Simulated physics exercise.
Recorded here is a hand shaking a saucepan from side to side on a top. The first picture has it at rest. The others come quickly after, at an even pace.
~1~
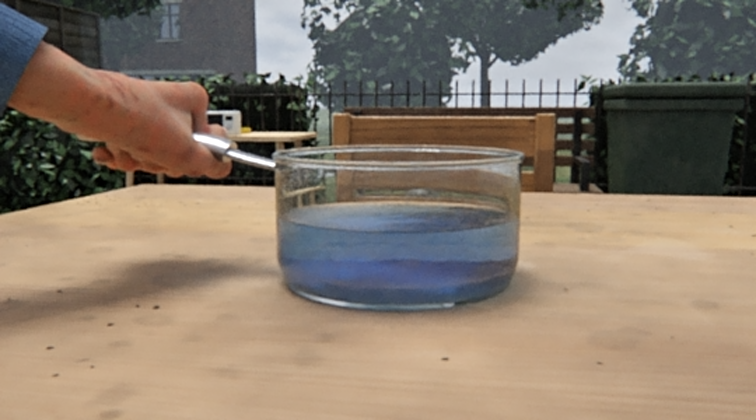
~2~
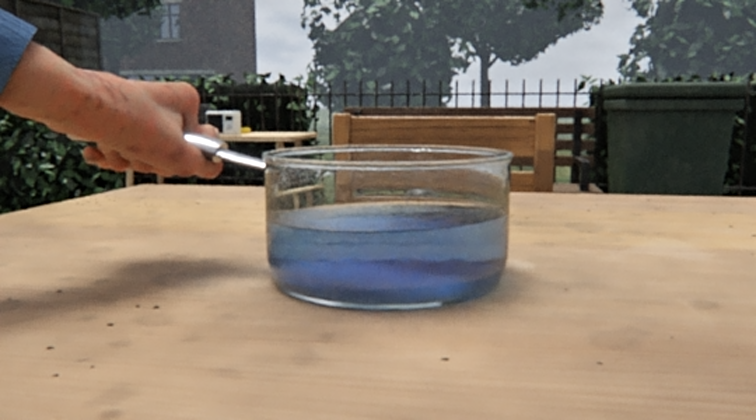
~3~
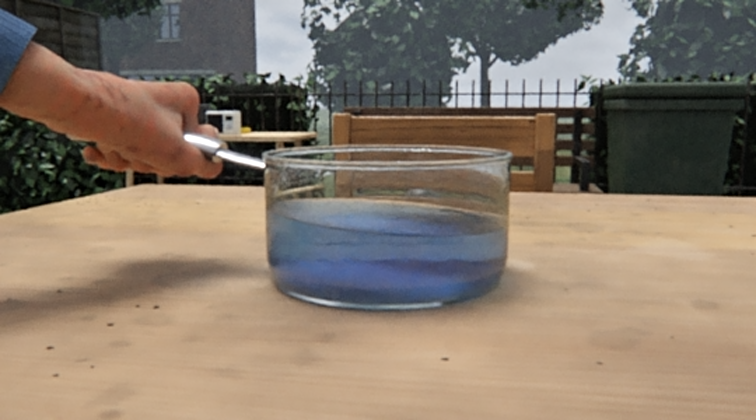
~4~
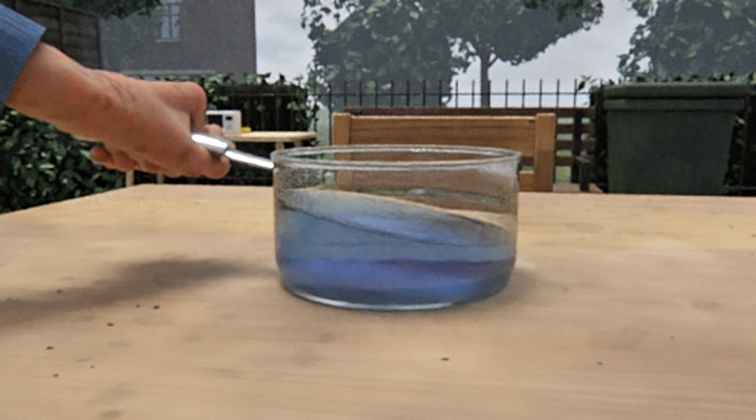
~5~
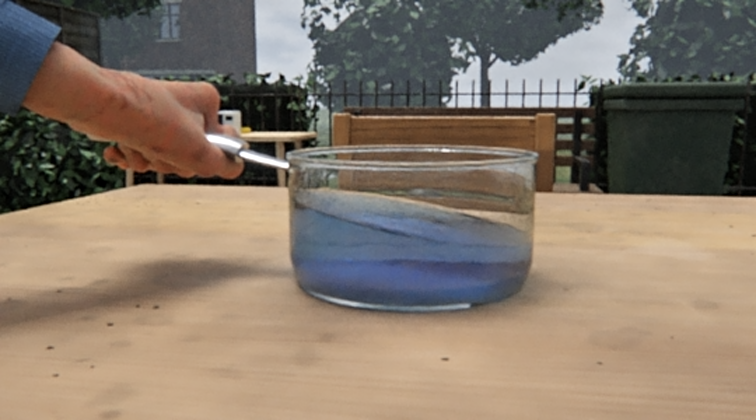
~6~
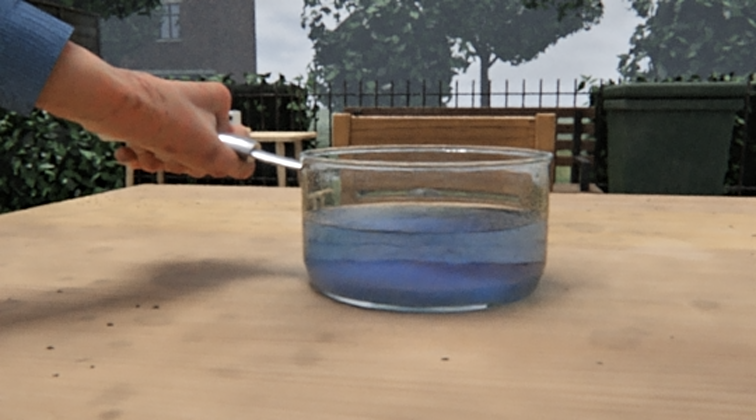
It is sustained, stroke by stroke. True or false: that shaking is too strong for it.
True.
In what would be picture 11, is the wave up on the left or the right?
It's higher on the left-hand edge, I'd say.
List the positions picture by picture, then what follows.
Saucepan (397, 213) about half full; at rest, in the first picture.
Saucepan about half full, surface at (387, 211); surface about level, in the second picture.
Saucepan (387, 213) about half full; surface a little higher on the left, in the third picture.
Saucepan about half full, surface at (396, 212); surface clearly higher on the left, in the fourth picture.
Saucepan (410, 213) about half full; surface clearly higher on the left, in the fifth picture.
Saucepan about half full, surface at (424, 212); surface about level, in the sixth picture.
Shortly, the highest wave so far comes most of the way to the rim.
Then, the highest wave so far goes over the rim.
At the finish, the highest wave so far goes over the rim; some is on the top.
